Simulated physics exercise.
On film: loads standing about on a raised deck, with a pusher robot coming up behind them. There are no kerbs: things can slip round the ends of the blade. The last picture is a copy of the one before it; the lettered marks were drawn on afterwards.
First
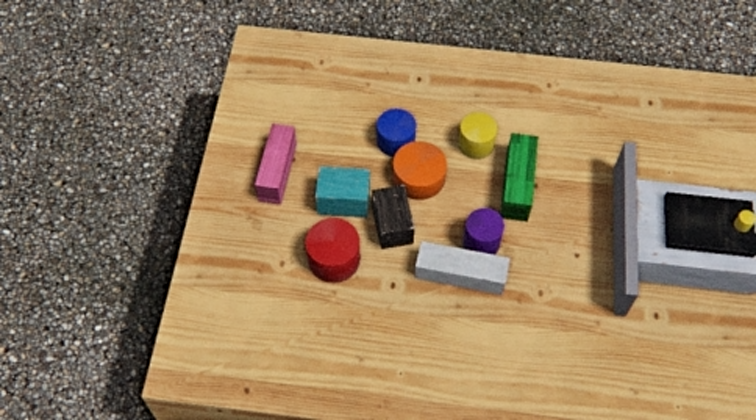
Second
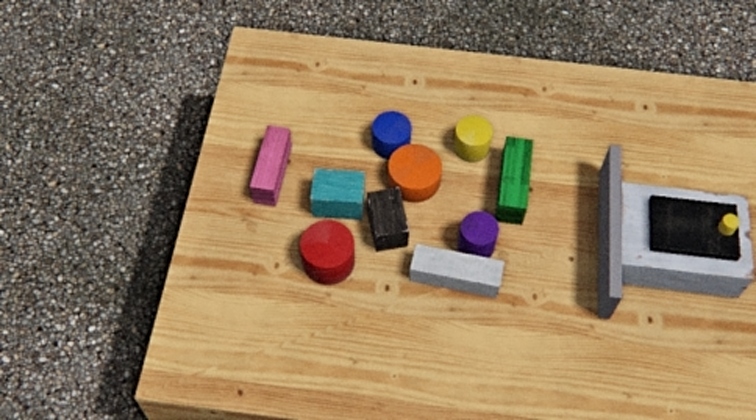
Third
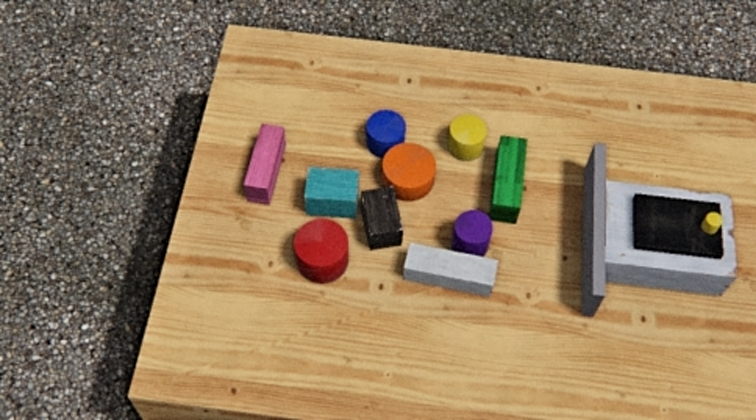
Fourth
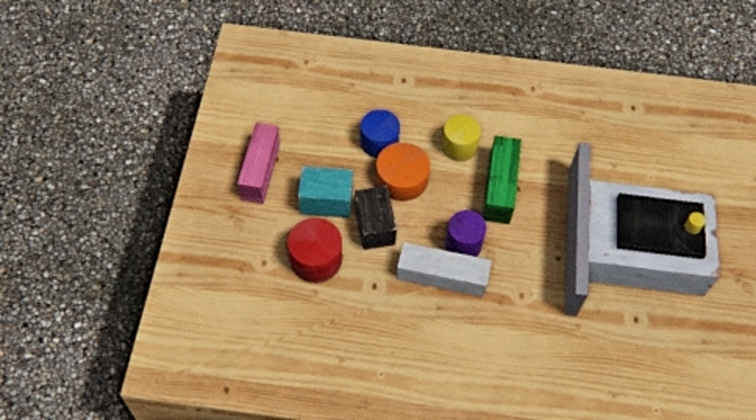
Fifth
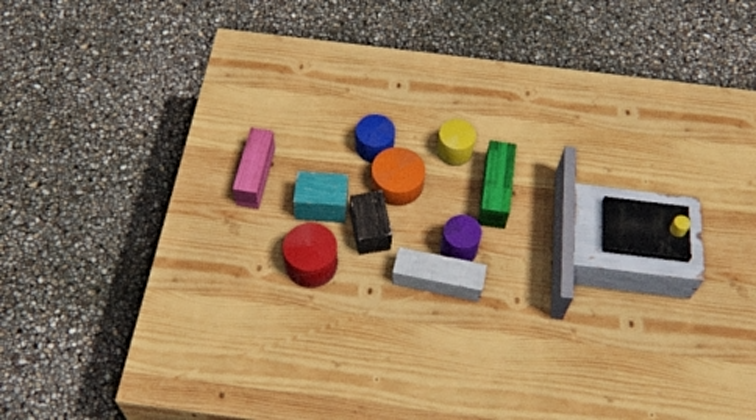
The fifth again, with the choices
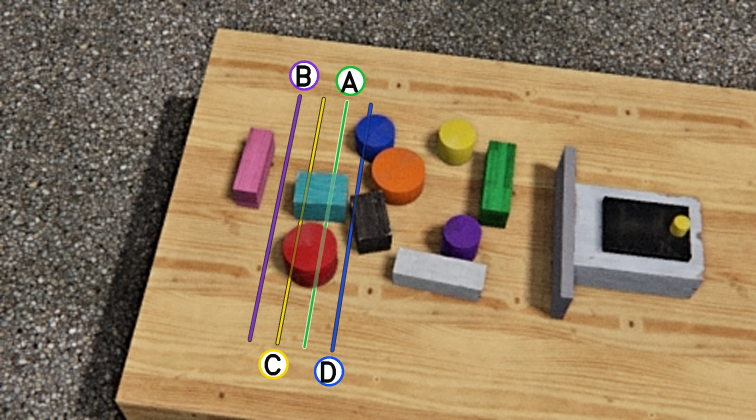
On a wooden deck above grey, gravelly ground, ten coloured blocks and cylinders stand clustered and unmoving relative to one another, while a grey pusher machine with a wide front plate moves slowly left toward them from the right.
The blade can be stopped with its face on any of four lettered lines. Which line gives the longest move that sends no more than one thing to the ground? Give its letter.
B is the last line within the limit.
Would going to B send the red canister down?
Yes.
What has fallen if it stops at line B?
The red canister.
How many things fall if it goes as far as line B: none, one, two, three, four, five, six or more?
By then, one.
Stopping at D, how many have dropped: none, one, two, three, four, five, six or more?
In all, none.
On the marked copy, A at (327, 215); B at (277, 209); C at (302, 212); D at (353, 218).
Taking B. A third of the way, robot (532, 214); yellow canister (421, 132); white bar (403, 274).
Two thirds of the way, robot (428, 201); red canister (229, 244); pink stick (250, 166).
When it is over, robot (349, 192); red canister over the edge; pink stick (187, 150); one fallen.
As for the rest, A is within the limit but short; C is within the limit but short; D is within the limit but short.
